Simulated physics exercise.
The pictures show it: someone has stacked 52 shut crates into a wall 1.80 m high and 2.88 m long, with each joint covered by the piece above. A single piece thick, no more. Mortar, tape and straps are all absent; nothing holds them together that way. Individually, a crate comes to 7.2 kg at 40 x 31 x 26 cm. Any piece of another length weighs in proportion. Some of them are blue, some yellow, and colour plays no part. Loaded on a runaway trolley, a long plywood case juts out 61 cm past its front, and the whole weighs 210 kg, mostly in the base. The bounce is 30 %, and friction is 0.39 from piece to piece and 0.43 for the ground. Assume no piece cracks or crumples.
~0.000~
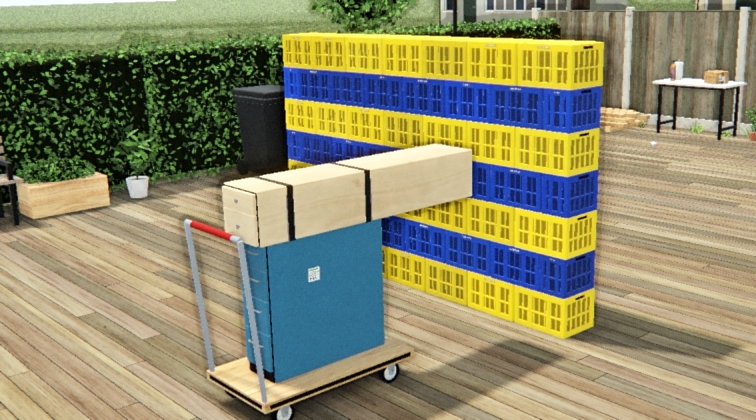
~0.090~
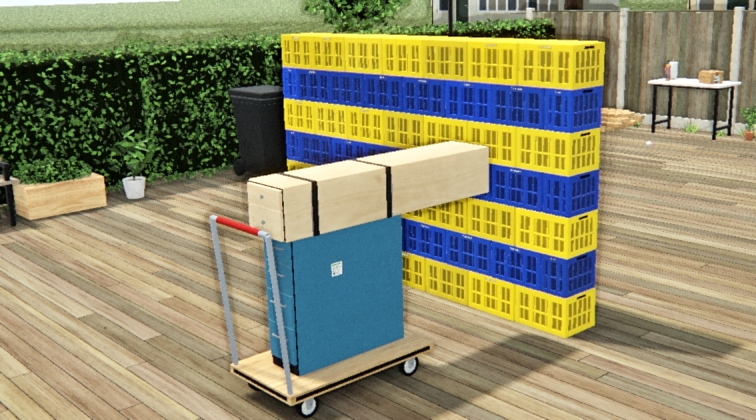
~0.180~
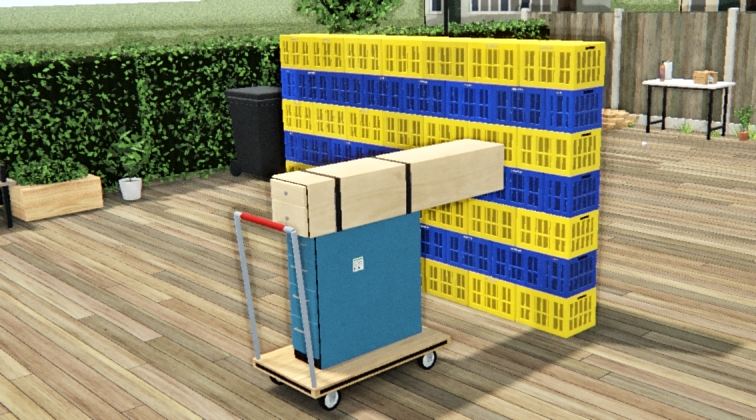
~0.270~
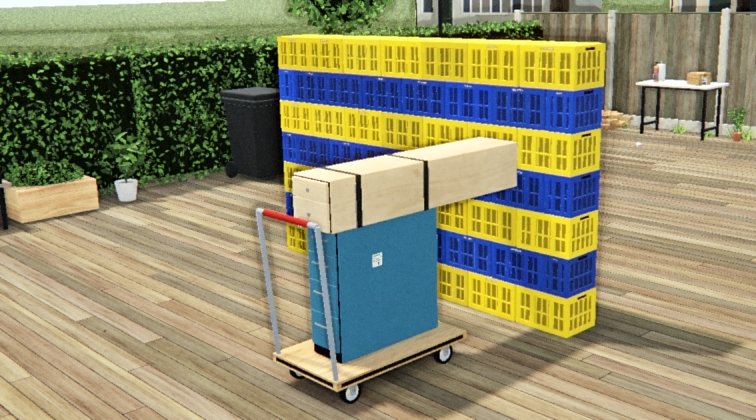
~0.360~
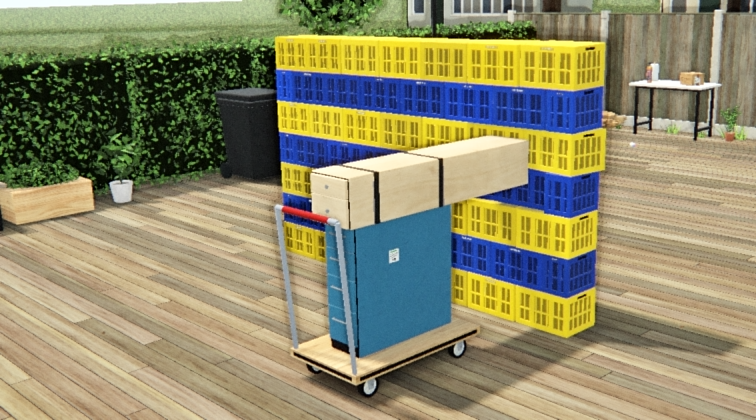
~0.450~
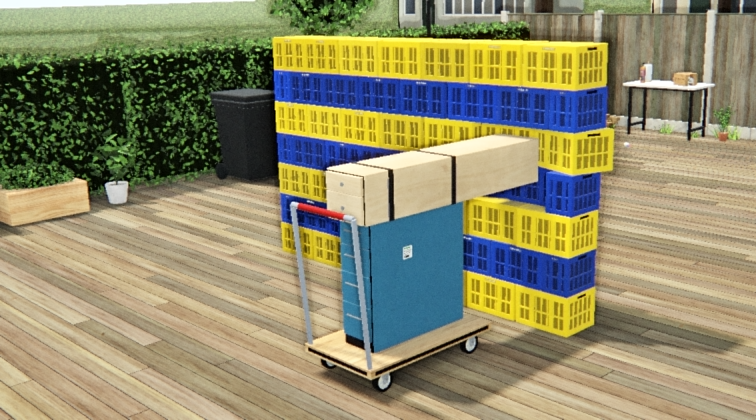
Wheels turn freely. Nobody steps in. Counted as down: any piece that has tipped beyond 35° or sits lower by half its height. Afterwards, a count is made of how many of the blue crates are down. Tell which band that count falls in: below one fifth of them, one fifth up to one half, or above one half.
The count falls one fifth up to one half.
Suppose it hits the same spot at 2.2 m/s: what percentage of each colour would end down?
The yellow would finish 0 in a hundred down, the blue 0 in a hundred.
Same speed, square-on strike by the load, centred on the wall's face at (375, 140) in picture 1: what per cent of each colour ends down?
The yellow ones would be 30 per cent down and the blue ones 20 per cent.
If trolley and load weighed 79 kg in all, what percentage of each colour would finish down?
Result: Yellow 0, blue 0 %.
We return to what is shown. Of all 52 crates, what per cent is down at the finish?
About 35 per cent.
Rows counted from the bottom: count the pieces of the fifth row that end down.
Row tally: 3.
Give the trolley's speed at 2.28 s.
Speed: Near 0.0 m/s.
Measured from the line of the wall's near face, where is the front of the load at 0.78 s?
At that time it's around 40 cm.
After 0.78 s, load 40 cm past the wall's line, still rolling; none of the 24 blue crates down (0 of 52 in all colours); top blue crate unmoved.
After 1.24 s, load 64 cm past the wall's line, still rolling; 5 of the 24 blue crates down (9 of 52 in all colours); top blue crate unmoved.
After 1.64 s, load 65 cm past the wall's line, stopped; 7 of the 24 blue crates down (15 of 52 in all colours); top blue crate unmoved.
After 2.28 s, load 65 cm past the wall's line, stopped; 8 of the 24 blue crates down (17 of 52 in all colours); top blue crate unmoved.
At rest (3.7 s), load 65 cm past the wall's line, stopped; 8 of the 24 blue crates down (17 of 52 in all colours); top blue crate unmoved; top yellow crate unmoved. That is 33 per cent. As the last picture would show them, middles, top blue crate near (296, 85), top yellow crate near (303, 53).
